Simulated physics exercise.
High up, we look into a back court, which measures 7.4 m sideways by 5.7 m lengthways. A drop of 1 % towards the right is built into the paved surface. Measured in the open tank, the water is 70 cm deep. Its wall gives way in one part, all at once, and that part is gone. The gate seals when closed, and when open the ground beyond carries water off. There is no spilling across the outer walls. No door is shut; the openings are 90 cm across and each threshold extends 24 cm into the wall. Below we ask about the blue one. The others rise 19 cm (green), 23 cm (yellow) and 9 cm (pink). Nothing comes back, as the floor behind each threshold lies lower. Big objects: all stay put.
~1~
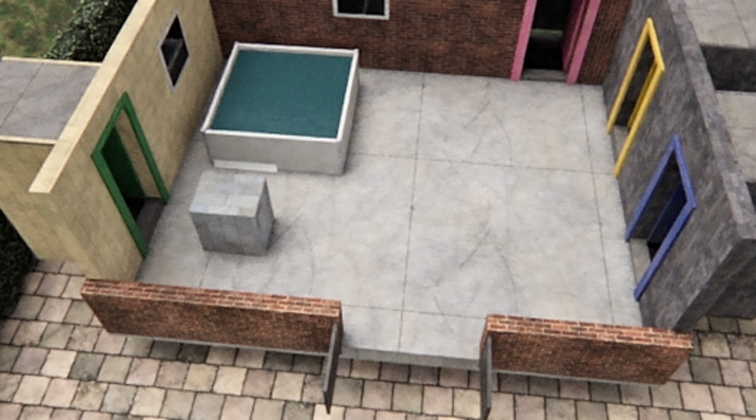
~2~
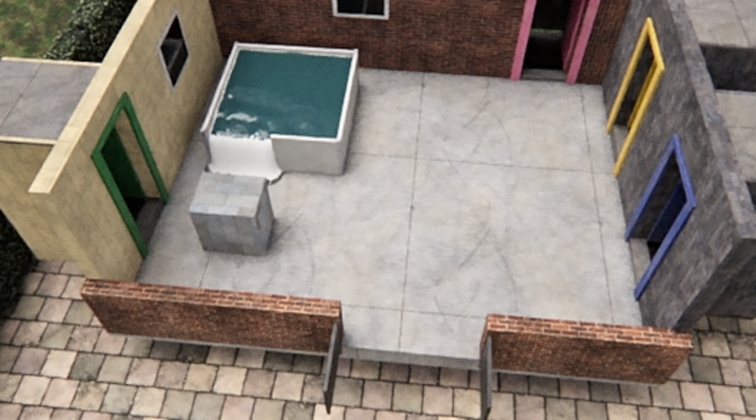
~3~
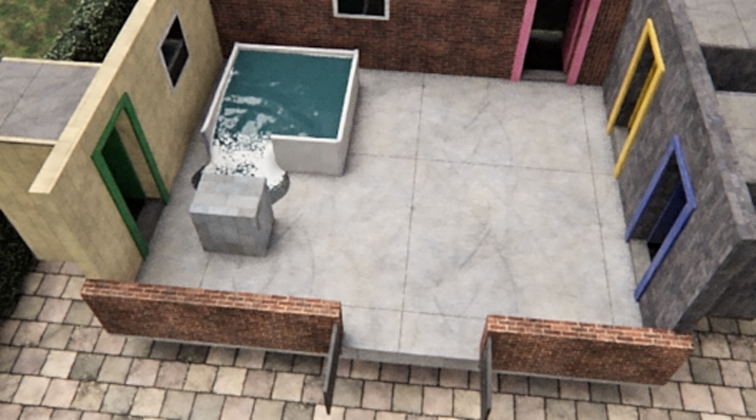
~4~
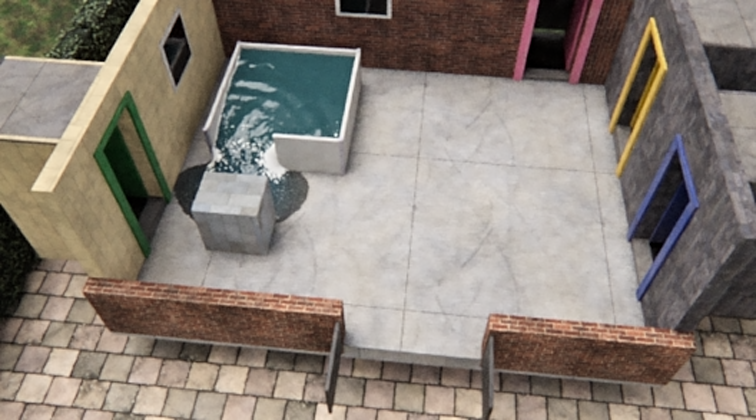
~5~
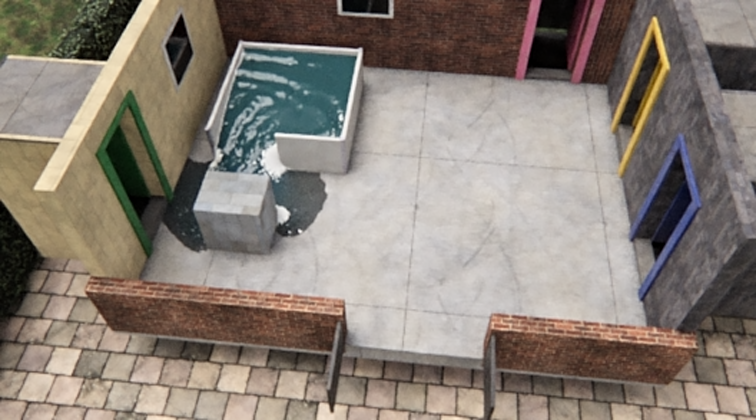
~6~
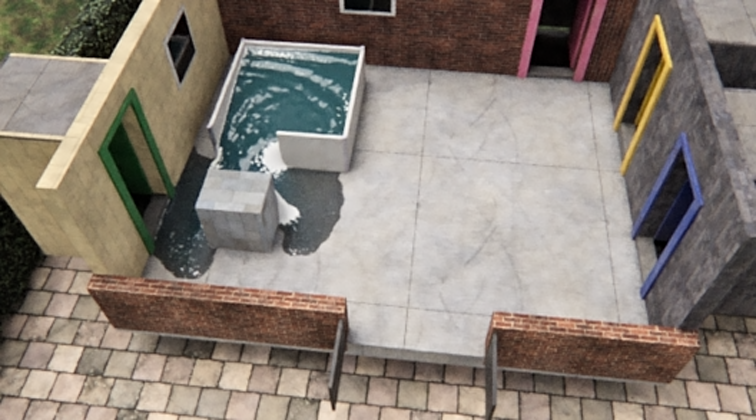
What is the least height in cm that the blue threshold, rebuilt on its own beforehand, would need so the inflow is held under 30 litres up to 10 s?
Around 14.5 cm would be enough.
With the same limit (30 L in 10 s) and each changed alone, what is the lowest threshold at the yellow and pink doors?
About 6.5 cm at yellow and about 8.5 cm at pink.
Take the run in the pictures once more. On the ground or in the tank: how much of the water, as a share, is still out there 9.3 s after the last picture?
About 88 in every hundred.
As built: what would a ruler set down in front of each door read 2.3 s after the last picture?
At the green door the depth is 27 cm, at blue 0 cm, at yellow 0 cm and at pink 0 cm.
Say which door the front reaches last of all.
Pink.
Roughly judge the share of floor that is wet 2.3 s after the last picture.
Roughly 60 percent of the floor.
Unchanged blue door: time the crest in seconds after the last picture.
Around 4.5 seconds.
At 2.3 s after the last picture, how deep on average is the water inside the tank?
About 35 cm.
Then, 0.7 s after the last picture water covers 20 % of the floor, deepest (52 cm) near (238, 204); it has not reached the blue door.
Then, 2.3 s after the last picture water covers 60 % of the floor, deepest (37 cm) near (131, 304); it has not reached the blue door.
Then, 9.3 s after the last picture water covers 95 % of the floor, deepest (16 cm) near (610, 93); 13 cm at the blue door, 71 litres in over its 12 cm threshold.
At the blue door as built, the water peaked near 20 cm, 4.3 s after the last picture.
Run again over the same 10 s with other heights there, 61 litres in over 12.5 cm, 13 litres over 16.5 cm. The limit of 30 litres is kept from about 14.5 cm up.
